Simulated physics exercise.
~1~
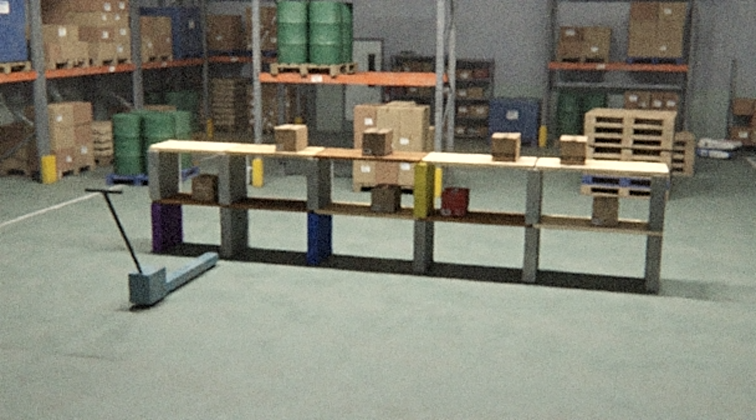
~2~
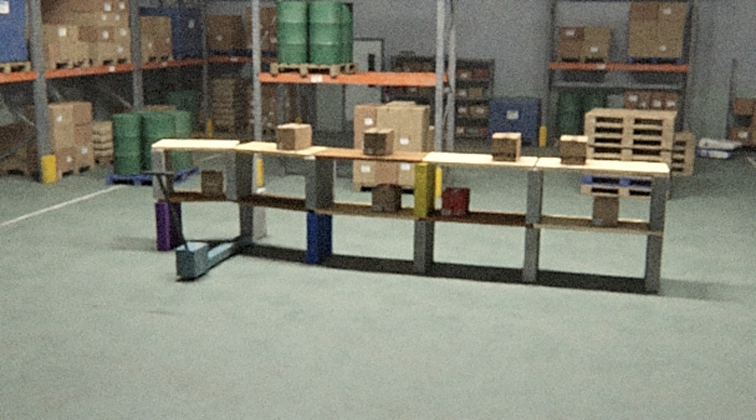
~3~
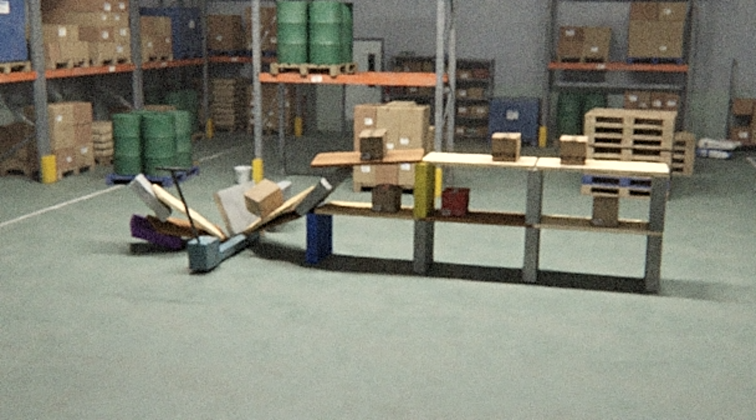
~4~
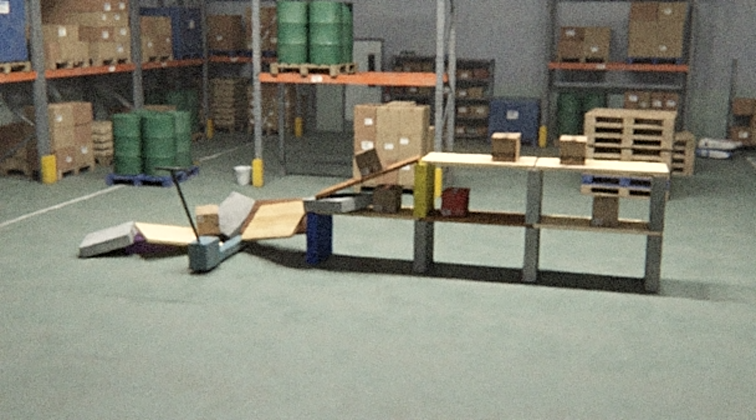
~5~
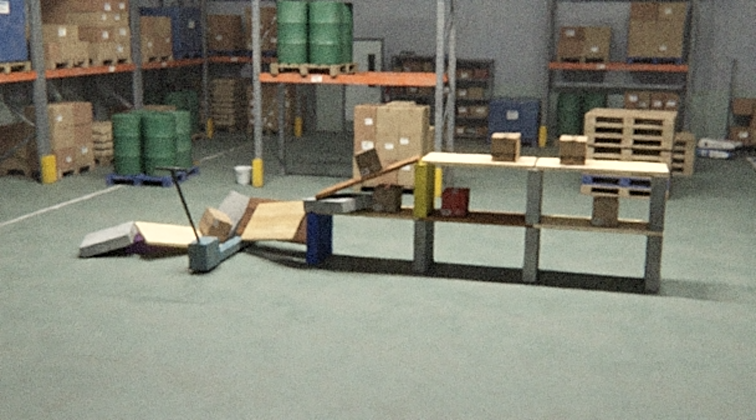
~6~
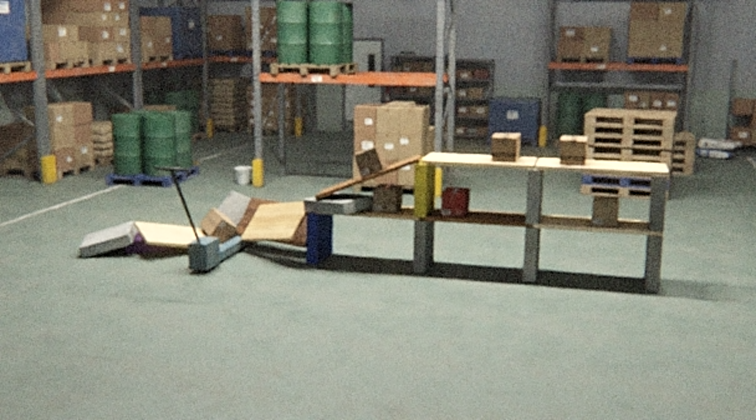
The clip opens on a long, two-tier shelf of boards laid over upright blocks in a warehouse, with small boxes on top and a low blue jack near its left end. The jack slides right and runs in beneath the shelf beside the purple upright. The left end then gives way, and boards, blocks and a box tumble around the jack. The next top board tips down to the left, its box tilting with it, while the wreckage spreads on the floor. The jack stays among the fallen pieces as everything settles, with the blue and yellow uprights and the right-hand section still standing.
